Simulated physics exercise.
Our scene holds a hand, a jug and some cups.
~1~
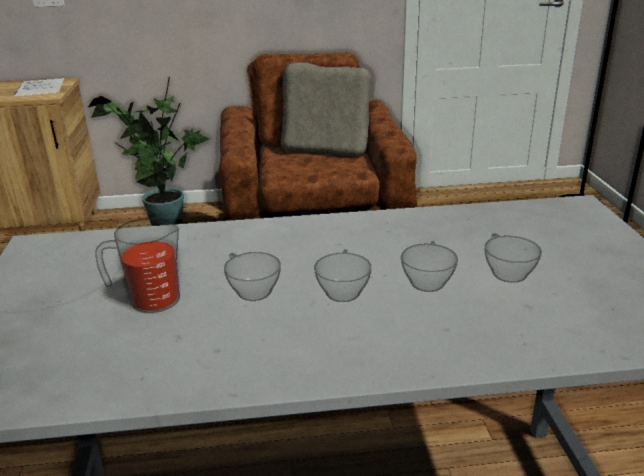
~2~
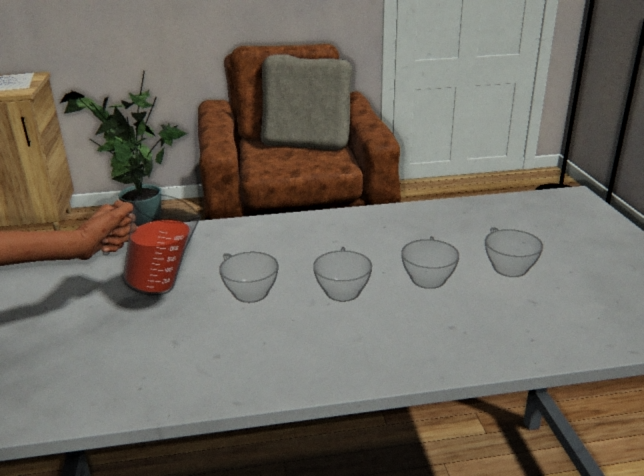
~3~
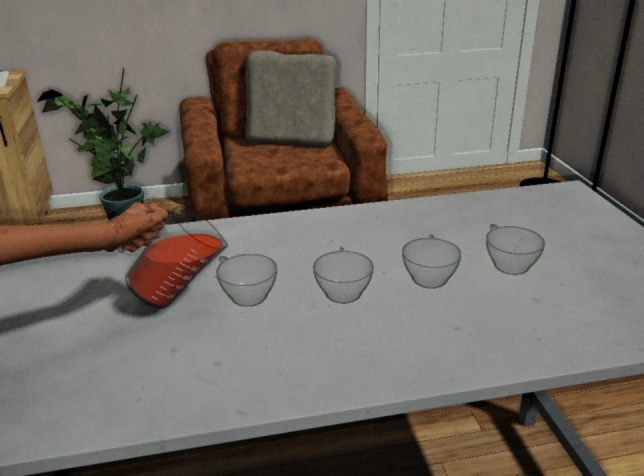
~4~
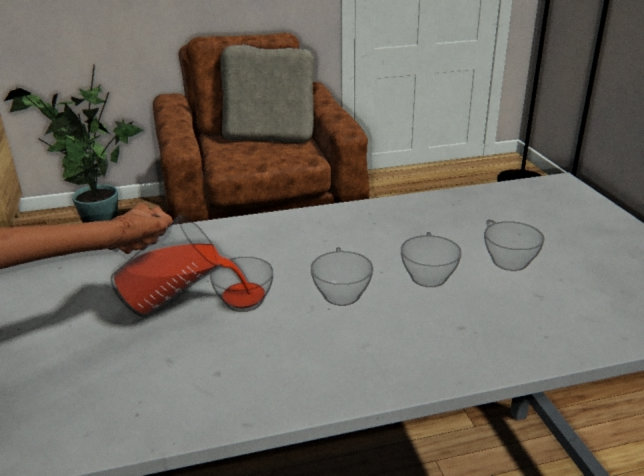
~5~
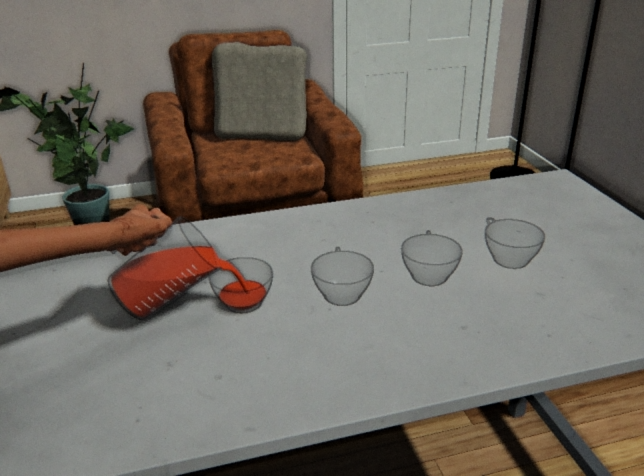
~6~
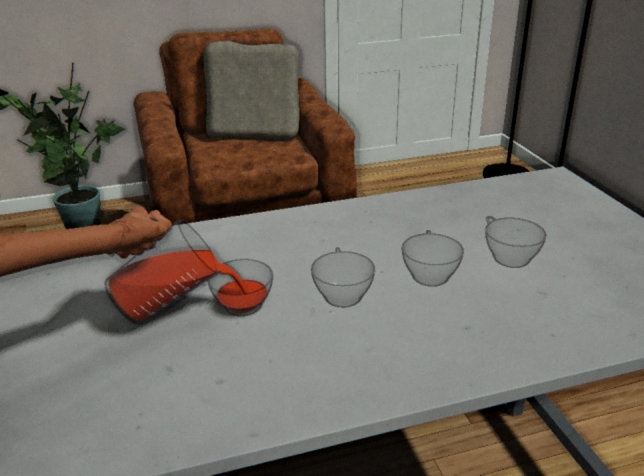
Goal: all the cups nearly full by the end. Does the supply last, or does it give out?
The supply dwindles too soon.
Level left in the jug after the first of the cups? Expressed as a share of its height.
About 35 per cent.
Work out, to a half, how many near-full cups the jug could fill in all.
Tally: Around 2.0.
Shortly, the first is about two thirds full.
Then, the first is done and the jug has about half of its load.
At the finish, the jug is empty with two filled and the next at a little of a serving.
